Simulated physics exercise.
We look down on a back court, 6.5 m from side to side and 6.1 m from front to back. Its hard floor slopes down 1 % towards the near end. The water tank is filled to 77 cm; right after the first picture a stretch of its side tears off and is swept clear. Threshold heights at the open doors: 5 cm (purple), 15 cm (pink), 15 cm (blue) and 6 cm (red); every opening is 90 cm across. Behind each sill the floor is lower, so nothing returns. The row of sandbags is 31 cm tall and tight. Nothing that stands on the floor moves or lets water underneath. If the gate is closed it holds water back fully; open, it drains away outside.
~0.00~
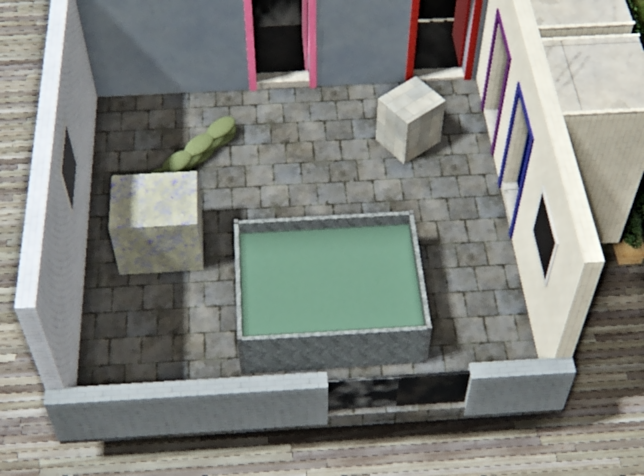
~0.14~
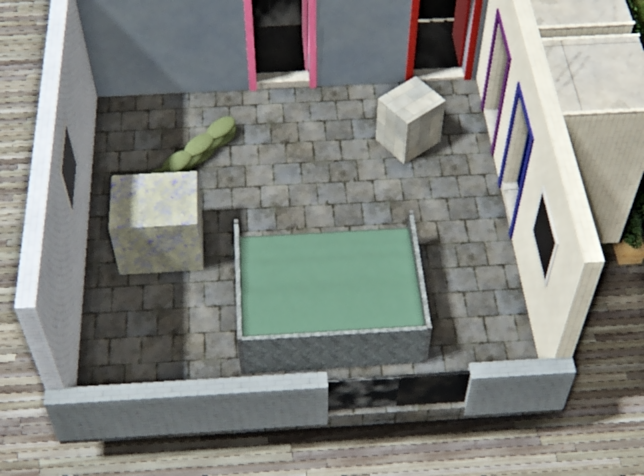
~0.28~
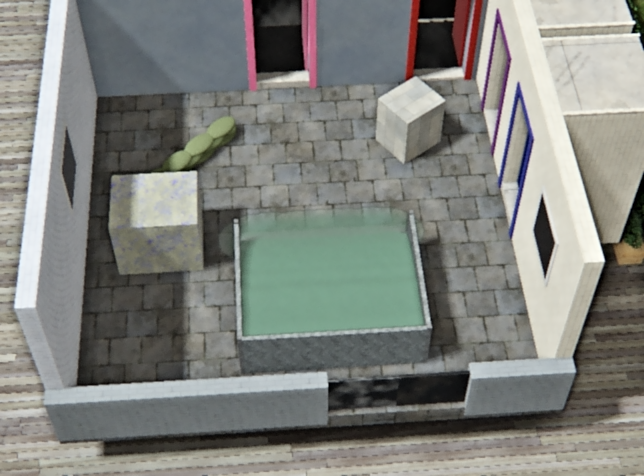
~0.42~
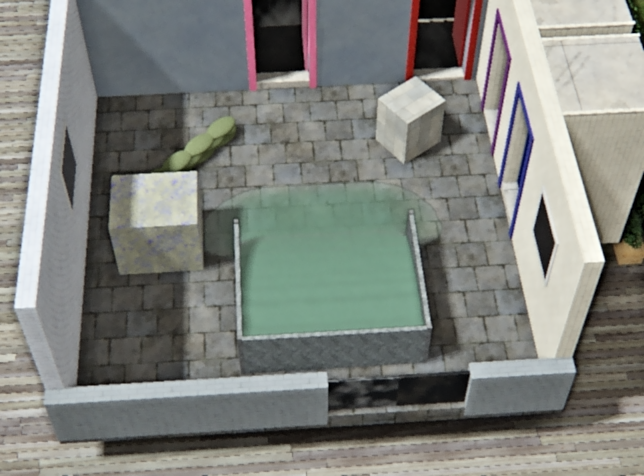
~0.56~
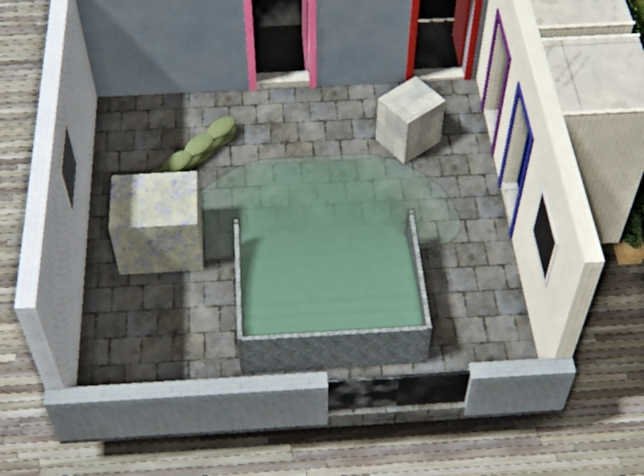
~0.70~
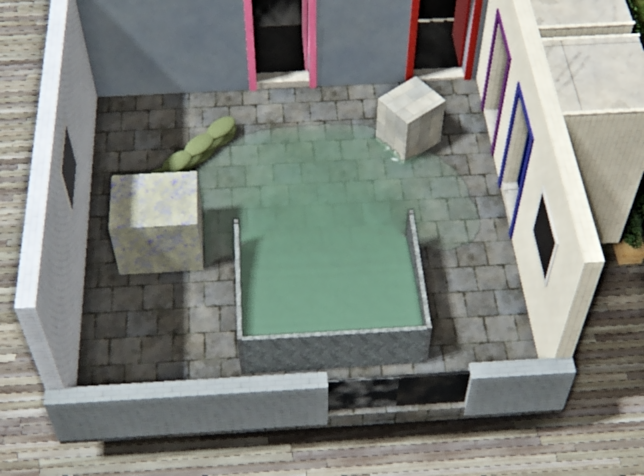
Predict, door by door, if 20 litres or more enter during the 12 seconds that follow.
Door by door: At the purple door it exceeds the limit; at the pink door it goes over the limit; at the blue door it does not reach the limit; at the red door it exceeds the limit.
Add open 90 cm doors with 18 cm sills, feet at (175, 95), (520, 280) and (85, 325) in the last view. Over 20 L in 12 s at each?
In that order: Below, under, below.
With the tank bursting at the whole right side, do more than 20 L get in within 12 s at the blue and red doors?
Against that limit: Blue past it, red above.
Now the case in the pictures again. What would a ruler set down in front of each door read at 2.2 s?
In cm: Purple 10, pink 45, blue 3, red 8.
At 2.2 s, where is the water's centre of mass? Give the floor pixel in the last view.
Near (321, 201).
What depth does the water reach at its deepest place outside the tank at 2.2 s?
Up to some 47 cm.
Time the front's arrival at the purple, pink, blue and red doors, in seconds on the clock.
Arrival: Purple 1.2 s, pink 0.9 s, blue 1.3 s, red 1.6 s.
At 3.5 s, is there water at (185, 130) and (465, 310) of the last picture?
In turn: Under water, still dry.
After 1.4 s water covers 40 % of the floor and is deepest (48 cm) near (331, 92); purple door 4 cm at the sill, 0 L in, pink door 35 cm at the sill, 49 L in, blue door 2 cm at the sill, 0 L in, red door not reached.
After 2.2 s water covers 50 % of the floor and is deepest (47 cm) near (310, 93); purple door 10 cm at the sill, 49 L in, pink door 45 cm at the sill, 216 L in, blue door 3 cm at the sill, 0 L in, red door 8 cm at the sill, 0 L in.
After 3.5 s water covers 65 % of the floor and is deepest (27 cm) near (467, 85); purple door 20 cm at the sill, 158 L in, pink door 25 cm at the sill, 389 L in, blue door 6 cm at the sill, 0 L in, red door 12 cm at the sill, 13 L in.
After 7.0 s water covers 95 % of the floor and is deepest (19 cm) near (504, 378); purple door 9 cm at the sill, 279 L in, pink door 7 cm at the sill, 412 L in, blue door 5 cm at the sill, 0 L in, red door 10 cm at the sill, 111 L in.
After 12.0 s water covers 95 % of the floor and is deepest (16 cm) near (455, 392); purple door 5 cm at the sill, 297 L in, pink door 3 cm at the sill, 412 L in, blue door 9 cm at the sill, 0 L in, red door 5 cm at the sill, 119 L in.
